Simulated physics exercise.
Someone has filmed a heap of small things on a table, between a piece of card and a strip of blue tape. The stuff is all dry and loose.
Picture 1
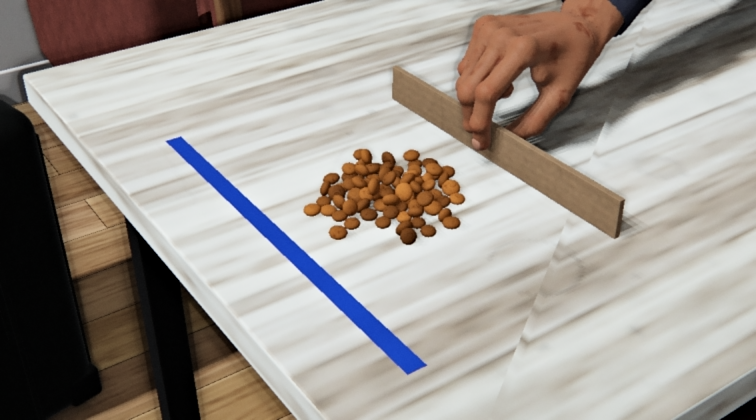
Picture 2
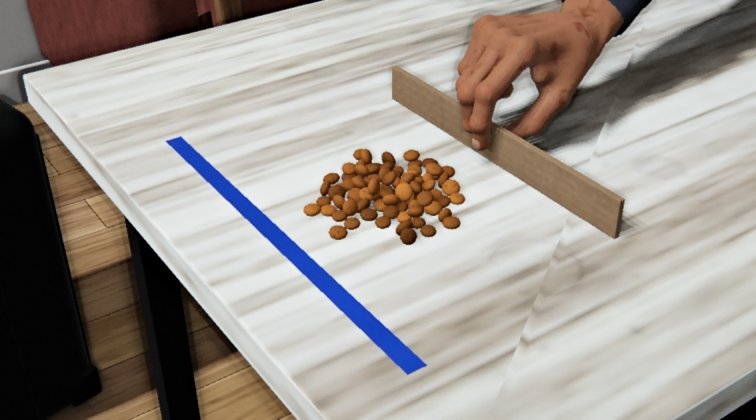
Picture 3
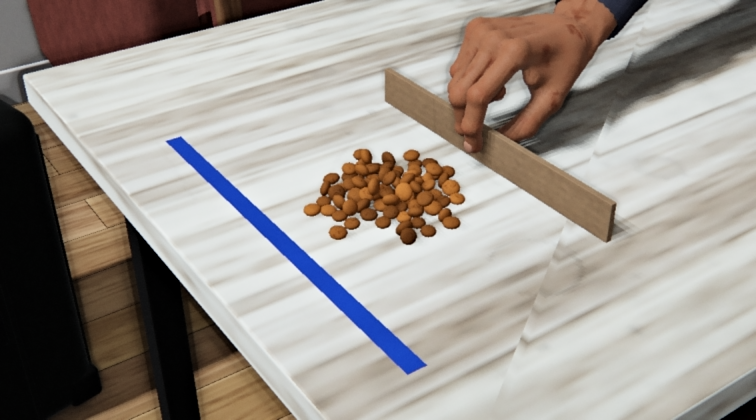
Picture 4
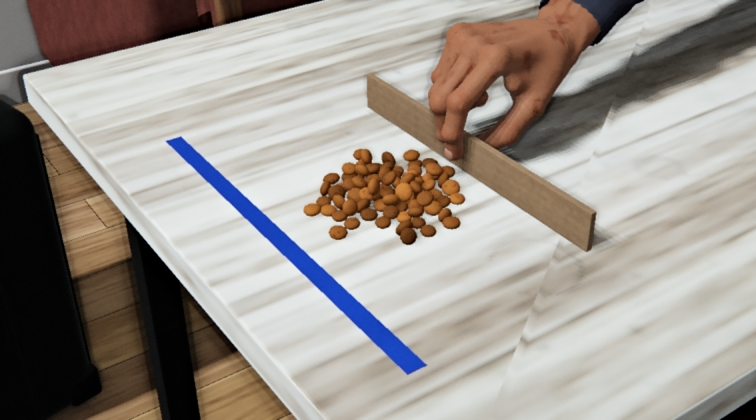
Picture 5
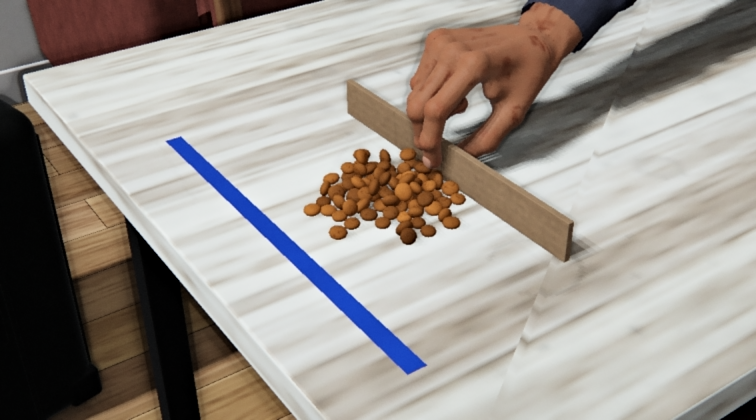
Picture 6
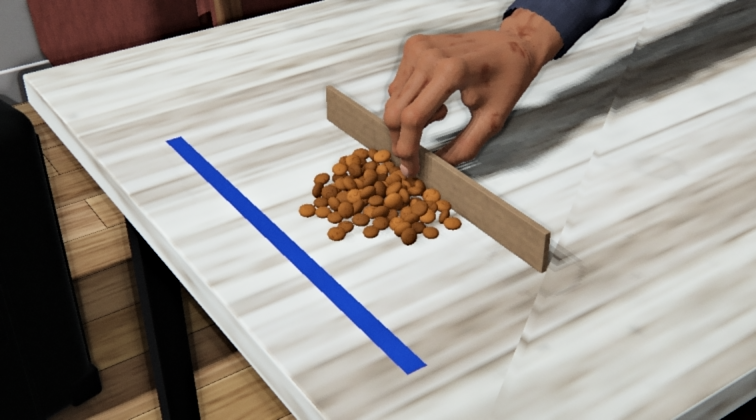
In this clip, a hand holds a piece of card upright on a pale table, then slides it left toward a blue tape strip, meeting a heap of brown kibble and pushing some of the pieces slightly along.
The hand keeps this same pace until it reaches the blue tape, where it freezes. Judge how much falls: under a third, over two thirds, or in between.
The spill I expect is smaller than a third.
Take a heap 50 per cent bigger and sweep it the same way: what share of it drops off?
Some 30 per cent of the pieces.
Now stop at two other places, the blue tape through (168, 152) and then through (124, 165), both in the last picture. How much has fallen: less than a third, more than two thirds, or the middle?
First try: The middle third; second try: Beyond two thirds.
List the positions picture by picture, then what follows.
In the first frame, piece of card near (601, 206), at rest; blue tape near (182, 147), about a palm's width from the edge; edge at (196, 272); the heap near (392, 195), bits of cat kibble.
In the second frame, piece of card near (601, 206), at rest.
In the third frame, piece of card near (593, 210); the heap near (392, 195).
In the fourth frame, piece of card near (573, 218).
In the fifth frame, piece of card near (551, 228); the heap near (390, 195), a little pushed along.
In the sixth frame, piece of card near (528, 238); blue tape near (182, 147); edge at (196, 272); the heap near (381, 190), near two thirds pushed along.
Shortly afterwards, piece of card still moving, near (345, 177); heap all on the table, its front near (235, 228).
Next, piece of card stopped at the blue tape; heap a little over the edge.
Some moments later, piece of card stopped at the blue tape; heap near a quarter over the edge.
In the end, piece of card stopped at the blue tape; heap near a quarter over the edge.
